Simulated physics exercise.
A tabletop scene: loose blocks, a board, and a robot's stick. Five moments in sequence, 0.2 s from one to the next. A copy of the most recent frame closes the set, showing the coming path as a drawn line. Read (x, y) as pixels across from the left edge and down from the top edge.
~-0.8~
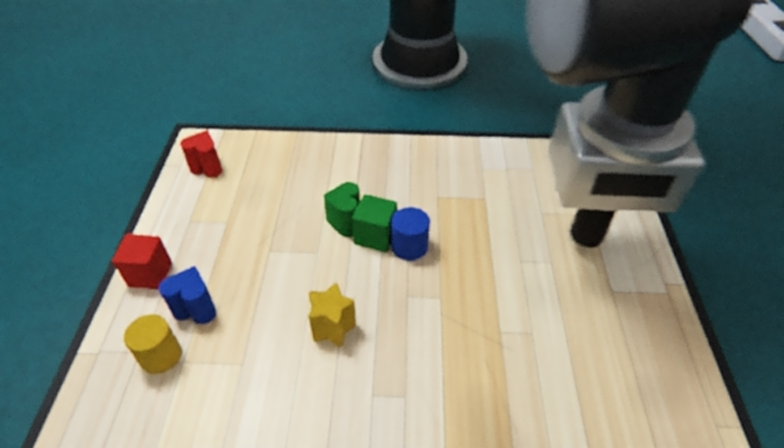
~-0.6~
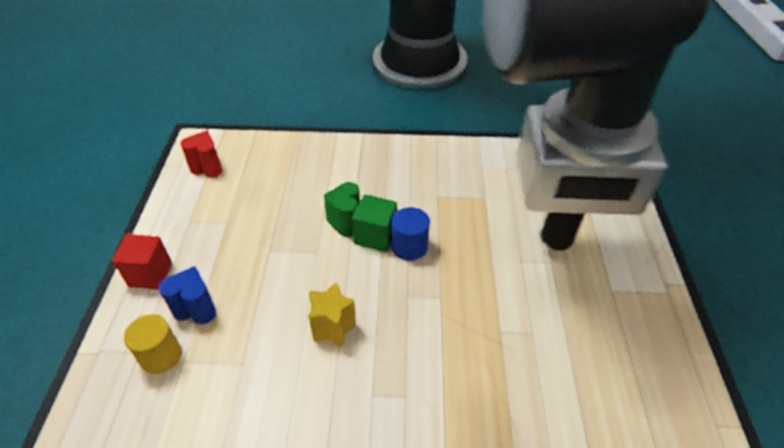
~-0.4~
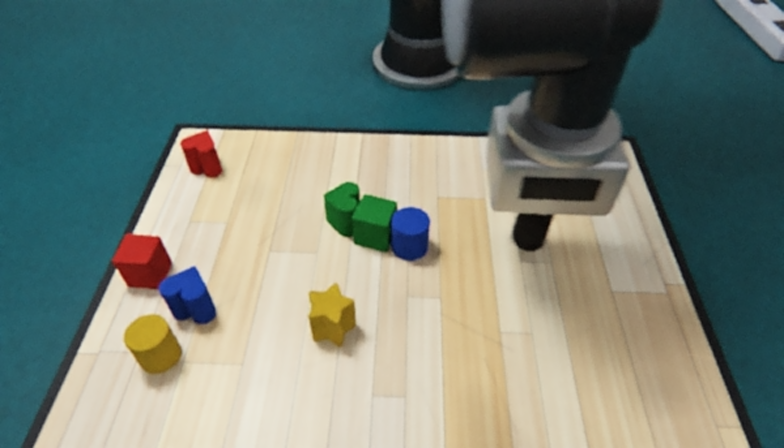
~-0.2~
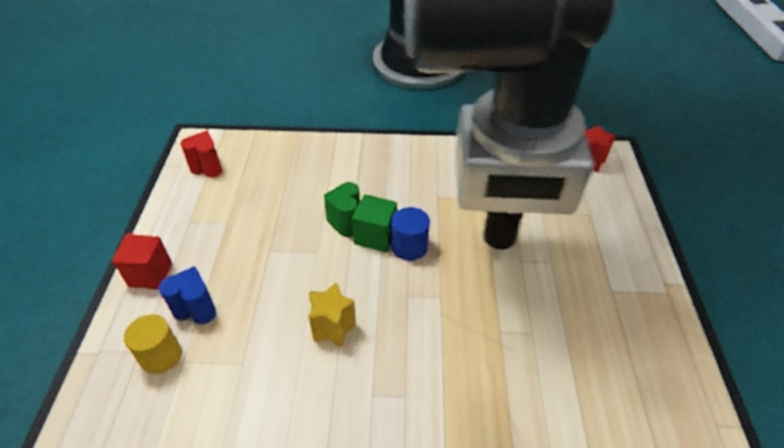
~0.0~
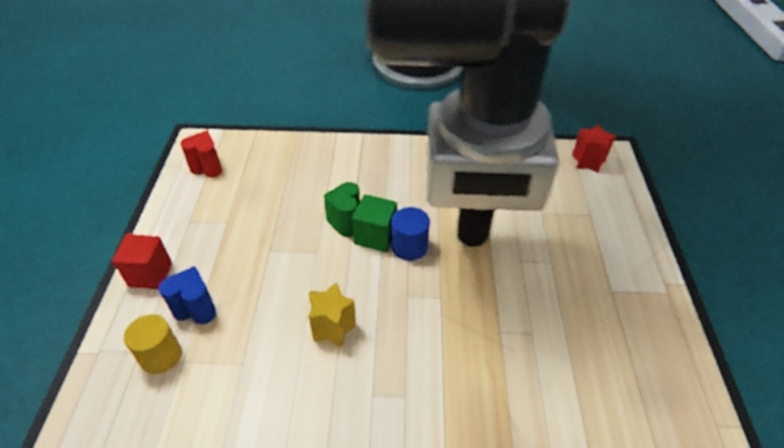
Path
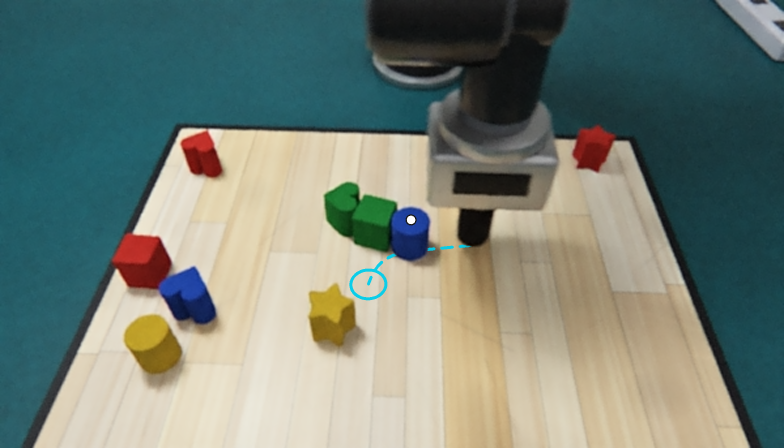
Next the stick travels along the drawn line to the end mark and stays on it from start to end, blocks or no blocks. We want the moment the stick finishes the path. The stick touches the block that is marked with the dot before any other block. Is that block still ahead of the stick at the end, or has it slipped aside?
The block that is marked with the dot won't stay at the front of the stick.
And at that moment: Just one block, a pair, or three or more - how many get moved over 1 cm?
There will be three or more blocks displaced.
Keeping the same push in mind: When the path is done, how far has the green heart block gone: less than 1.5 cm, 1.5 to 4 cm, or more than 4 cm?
Final distance: 1.5 to 4 cm.
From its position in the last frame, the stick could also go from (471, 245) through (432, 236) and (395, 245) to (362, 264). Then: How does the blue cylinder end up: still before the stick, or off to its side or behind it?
I think it holds its spot in front.
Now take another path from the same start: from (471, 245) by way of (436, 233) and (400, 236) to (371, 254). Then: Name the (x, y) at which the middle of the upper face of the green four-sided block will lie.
I'd guess (332, 218).
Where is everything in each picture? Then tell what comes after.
The first picture shows stick's lower end (586, 236); yellow star block (329, 302); green heart block (344, 195); green four-sided block (375, 209); blue cylinder (411, 220).
The second picture shows stick (556, 239); blocks still.
The third picture shows stick (527, 240); blocks still.
The fourth picture shows stick (499, 238); blocks still.
The fifth picture shows stick (473, 236); yellow star block (329, 302); green heart block (344, 195); green four-sided block (375, 209); blue cylinder (411, 220).
Drawn move, from (471, 245) by way of (431, 249) and (391, 256) to (368, 284); the dot is on the blue cylinder.
The first path, step by step. One third of the way, stick (431, 239); green heart block (336, 192), turned 15° clockwise; green four-sided block (361, 209); blue cylinder (396, 221).
Two thirds of the way, stick (391, 247); green heart block (321, 184), turned 55° clockwise; green four-sided block (325, 209), turned 40° clockwise; blue cylinder (353, 229).
At the end, stick (368, 274); yellow star block still; green heart block (320, 184), turned 60° clockwise; green four-sided block (322, 208), turned 45° clockwise; blue cylinder (339, 233).
